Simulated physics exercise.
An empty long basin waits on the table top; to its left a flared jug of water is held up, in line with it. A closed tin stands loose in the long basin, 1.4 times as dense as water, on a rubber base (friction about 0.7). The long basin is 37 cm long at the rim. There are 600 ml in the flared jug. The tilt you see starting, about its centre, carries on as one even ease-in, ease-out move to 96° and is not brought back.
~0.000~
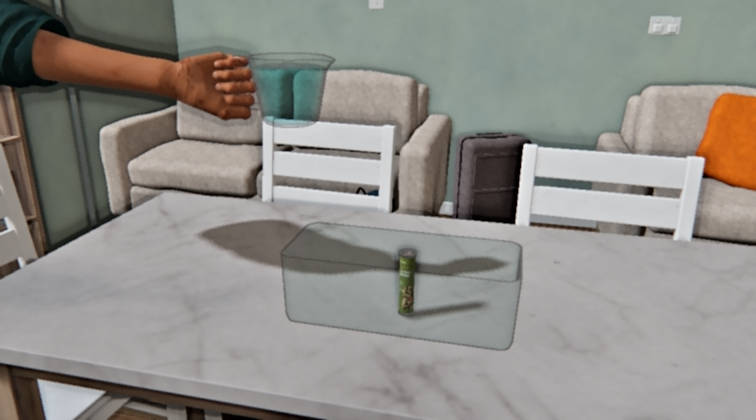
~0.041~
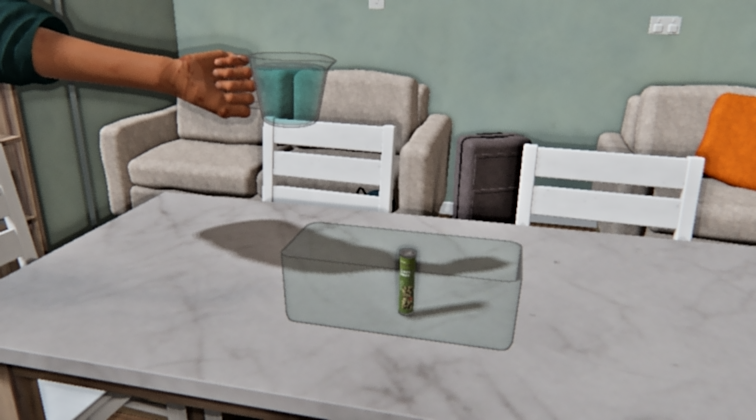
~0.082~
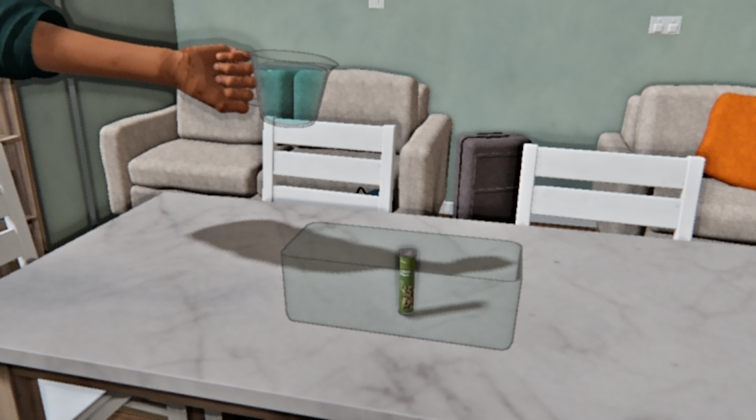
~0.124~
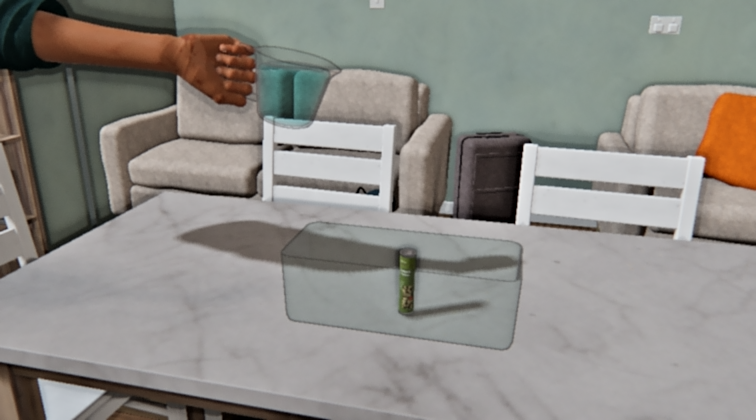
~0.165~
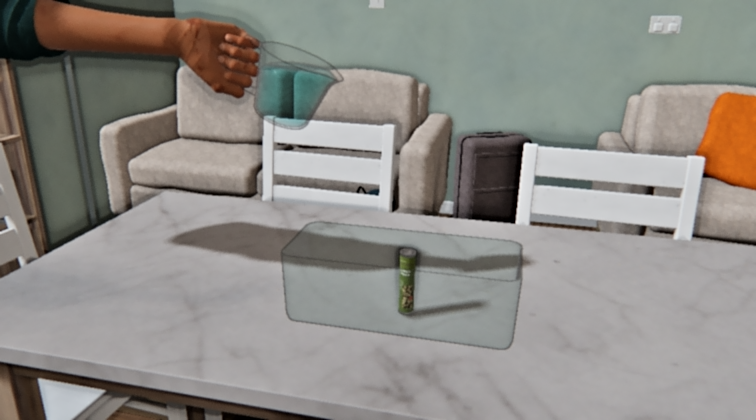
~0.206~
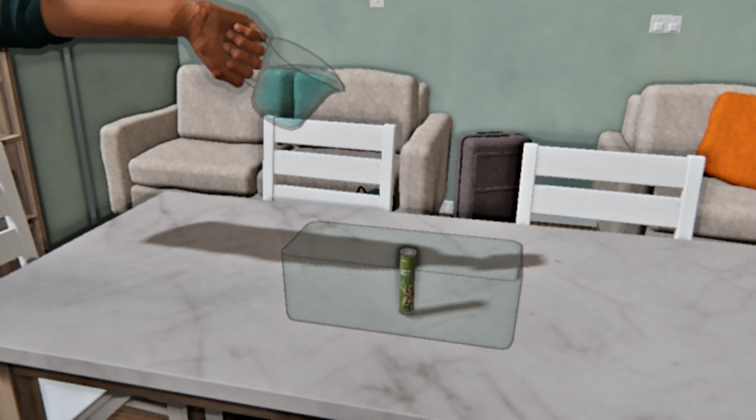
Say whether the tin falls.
The tin topples.
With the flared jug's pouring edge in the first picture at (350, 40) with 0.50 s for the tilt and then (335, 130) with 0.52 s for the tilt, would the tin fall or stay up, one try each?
First it topples; then it keeps standing.
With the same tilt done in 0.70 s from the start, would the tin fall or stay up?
Then it goes over.
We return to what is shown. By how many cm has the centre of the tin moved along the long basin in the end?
About 9.0 cm.
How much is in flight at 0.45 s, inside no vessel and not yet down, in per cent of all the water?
Near 52 in a hundred.
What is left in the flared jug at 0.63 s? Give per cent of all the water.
Near 10 in a hundred.
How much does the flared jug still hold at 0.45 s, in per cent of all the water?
Some 42 per cent.
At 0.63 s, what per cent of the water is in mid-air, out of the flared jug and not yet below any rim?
Near 28 in a hundred.
By 0.45 s the tilt is 92° and 42 per cent is still to pour; the tin stands where it began.
By 0.63 s the tilt is 96° and 9 per cent is still to pour; the tin leans 6°.
By 0.82 s the tilt is 96° and 1 per cent is still to pour; the tin lies on its side.
By 1.02 s the tilt is 96° and 0 per cent is still to pour; the tin lies on its side.
At rest the tin lies on its side.
